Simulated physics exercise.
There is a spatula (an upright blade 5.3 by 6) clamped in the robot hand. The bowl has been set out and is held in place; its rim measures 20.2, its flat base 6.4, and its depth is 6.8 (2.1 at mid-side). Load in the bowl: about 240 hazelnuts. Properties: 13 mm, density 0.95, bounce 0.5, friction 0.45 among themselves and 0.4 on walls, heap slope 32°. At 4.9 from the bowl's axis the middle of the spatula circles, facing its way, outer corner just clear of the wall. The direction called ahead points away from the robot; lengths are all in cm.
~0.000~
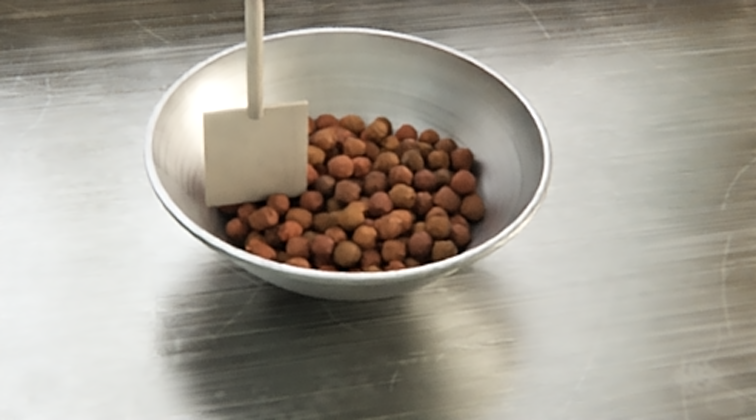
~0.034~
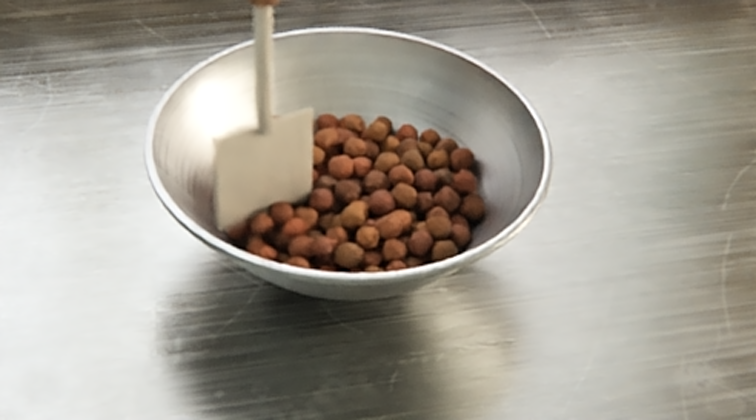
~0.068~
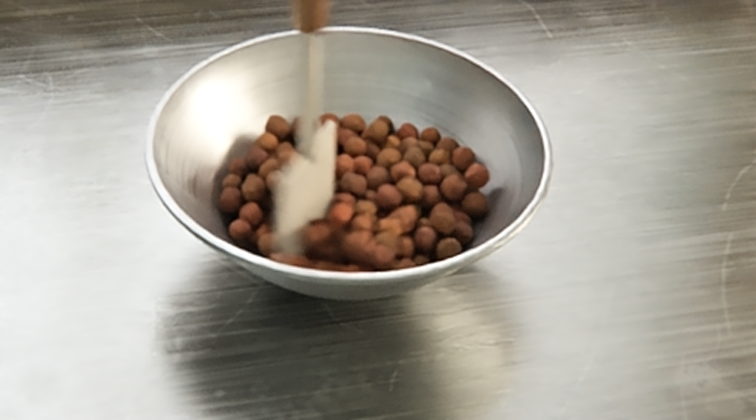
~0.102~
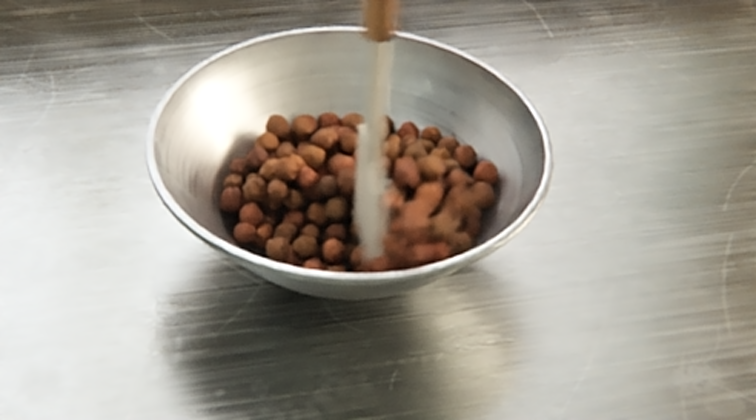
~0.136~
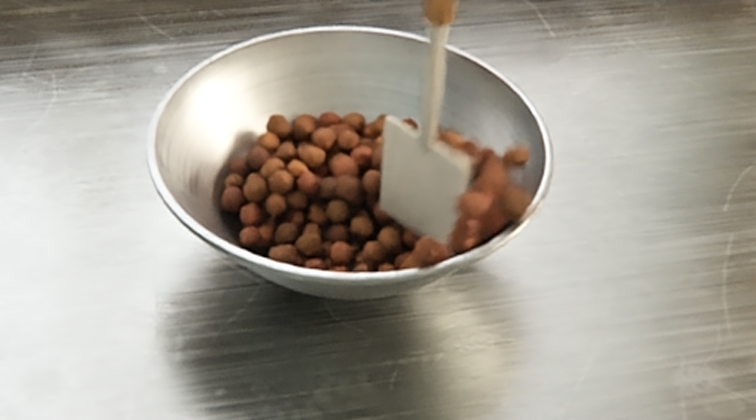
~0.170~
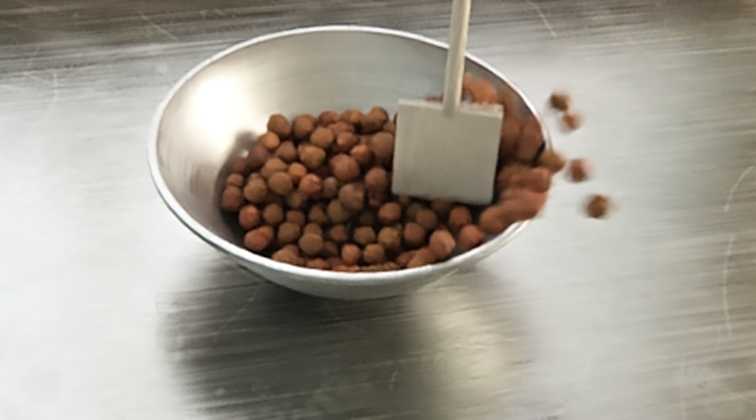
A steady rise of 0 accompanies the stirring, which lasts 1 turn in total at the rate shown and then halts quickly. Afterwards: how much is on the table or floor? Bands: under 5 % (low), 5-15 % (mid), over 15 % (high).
High.
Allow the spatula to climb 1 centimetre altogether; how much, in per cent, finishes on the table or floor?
Estimate: Close to 15 %.
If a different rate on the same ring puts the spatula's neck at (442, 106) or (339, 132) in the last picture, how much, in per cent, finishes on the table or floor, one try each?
Some 30 and 5 per cent.
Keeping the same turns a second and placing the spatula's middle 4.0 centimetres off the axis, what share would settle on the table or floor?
It would be close to 40 per cent then.
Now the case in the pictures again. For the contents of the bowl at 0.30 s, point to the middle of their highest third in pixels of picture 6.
Around (258, 126).
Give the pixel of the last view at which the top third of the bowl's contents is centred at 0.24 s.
Roughly pixel (366, 93).
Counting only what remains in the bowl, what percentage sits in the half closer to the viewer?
I'd put it near 55 per cent.
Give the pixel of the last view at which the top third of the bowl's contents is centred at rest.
I'd say close to (318, 224).
After 0.24 s, 233° round, highest piece 13 above the table; 215 in the bowl, 27 in flight or on the tool.
After 0.30 s, 303° round, highest piece 14 above the table; 195 in the bowl, 6 on the table or floor, 41 in flight or on the tool.
After 0.53 s, 0° round, highest piece 6 above the table; 166 in the bowl, 71 on the table or floor, 5 in flight or on the tool.
After 1.23 s, 0° round, highest piece 5 above the table; 166 in the bowl, 76 on the table or floor.
At rest, 166 in the bowl, 76 on the table or floor. That is 31 % on the table or floor.
